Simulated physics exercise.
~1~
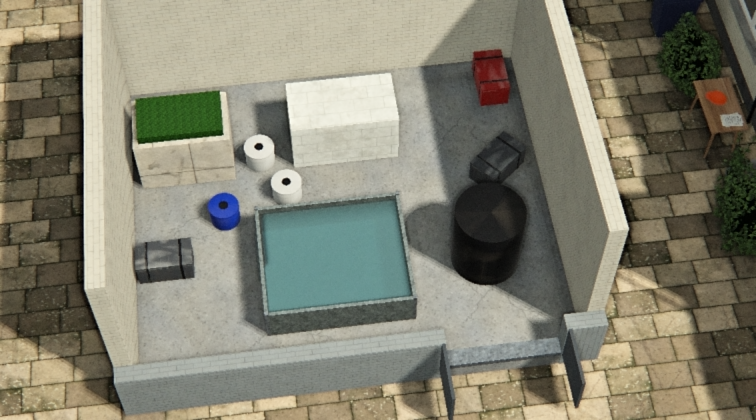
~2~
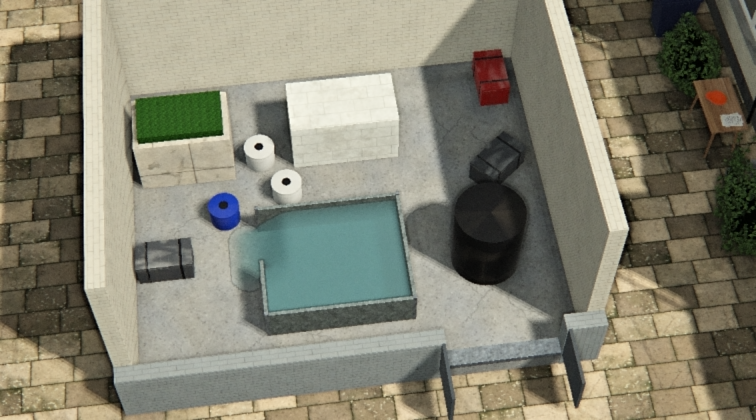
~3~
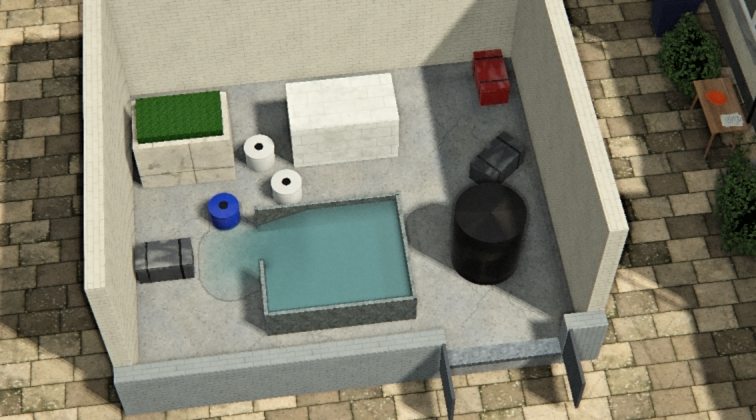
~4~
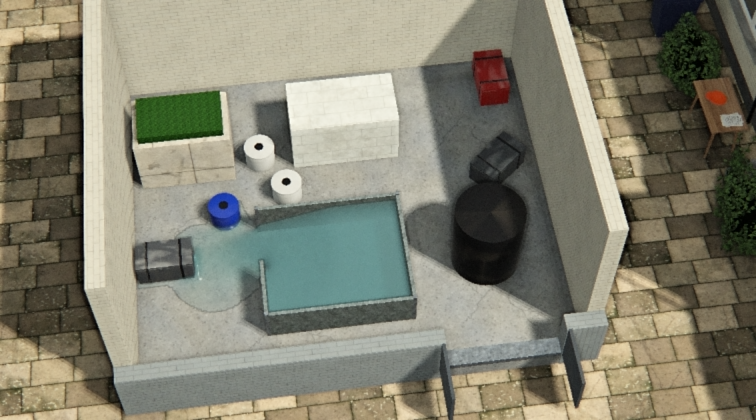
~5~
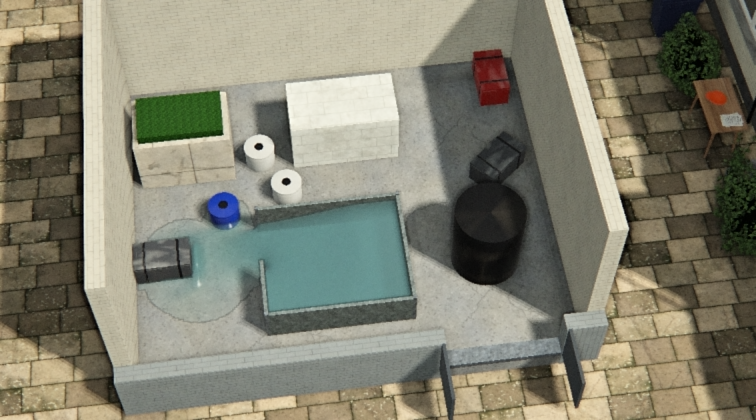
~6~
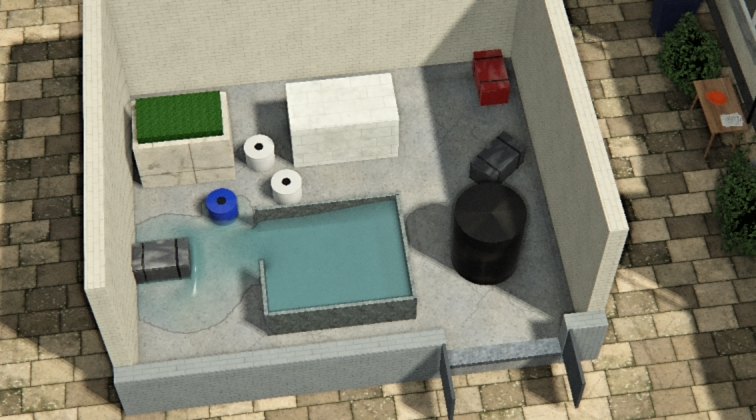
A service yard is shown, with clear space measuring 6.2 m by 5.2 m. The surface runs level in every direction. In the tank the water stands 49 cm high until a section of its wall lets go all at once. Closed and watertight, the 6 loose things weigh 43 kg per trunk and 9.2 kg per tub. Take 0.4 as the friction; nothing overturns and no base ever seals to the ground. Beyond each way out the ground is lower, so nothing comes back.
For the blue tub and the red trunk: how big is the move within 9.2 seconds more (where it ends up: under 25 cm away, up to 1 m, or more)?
In the end I'd say the blue tub goes a long distance. I'd say the red trunk remains almost still.
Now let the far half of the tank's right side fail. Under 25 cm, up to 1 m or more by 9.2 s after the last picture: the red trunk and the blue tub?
The red trunk is swept away, the blue tub hardly moves.
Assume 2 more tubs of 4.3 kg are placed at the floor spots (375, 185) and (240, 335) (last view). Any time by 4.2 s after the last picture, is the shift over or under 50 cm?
In the order asked: Clear of the mark; clear of the mark.
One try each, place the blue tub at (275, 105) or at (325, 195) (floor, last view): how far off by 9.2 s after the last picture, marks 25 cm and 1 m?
Well, it scarcely moves on the first try and gets swept off on the second.
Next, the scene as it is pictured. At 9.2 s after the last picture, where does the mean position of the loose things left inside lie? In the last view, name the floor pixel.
Close to (408, 180).
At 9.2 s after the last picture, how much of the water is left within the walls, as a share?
96 % or so.
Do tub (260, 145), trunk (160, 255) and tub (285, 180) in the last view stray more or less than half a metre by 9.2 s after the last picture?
Results in listed order: Falls short / exceeds / exceeds.
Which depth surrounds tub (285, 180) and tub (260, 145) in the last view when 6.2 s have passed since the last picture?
First about 4 cm, second about 4 cm.
Then, 1.2 s after the last picture the blue tub is near (213, 180), 0.5 m from its start, aground; the red trunk is near (492, 69), 0.0 m from its start, aground; 0 of 6 are out; 0 afloat.
Then, 3.8 s after the last picture the blue tub is near (322, 193), 1.5 m from its start, afloat; the red trunk is near (492, 69), 0.0 m from its start, aground; 0 of 6 are out; 1 afloat.
Then, 6.2 s after the last picture the blue tub is near (434, 150), 3.3 m from its start, aground; the red trunk is near (492, 69), 0.0 m from its start, aground; 0 of 6 are out; 0 afloat.
Then, 9.2 s after the last picture the blue tub is near (455, 107), 3.9 m from its start, aground; the red trunk is near (492, 69), 0.0 m from its start, aground; 0 of 6 are out; 1 afloat.
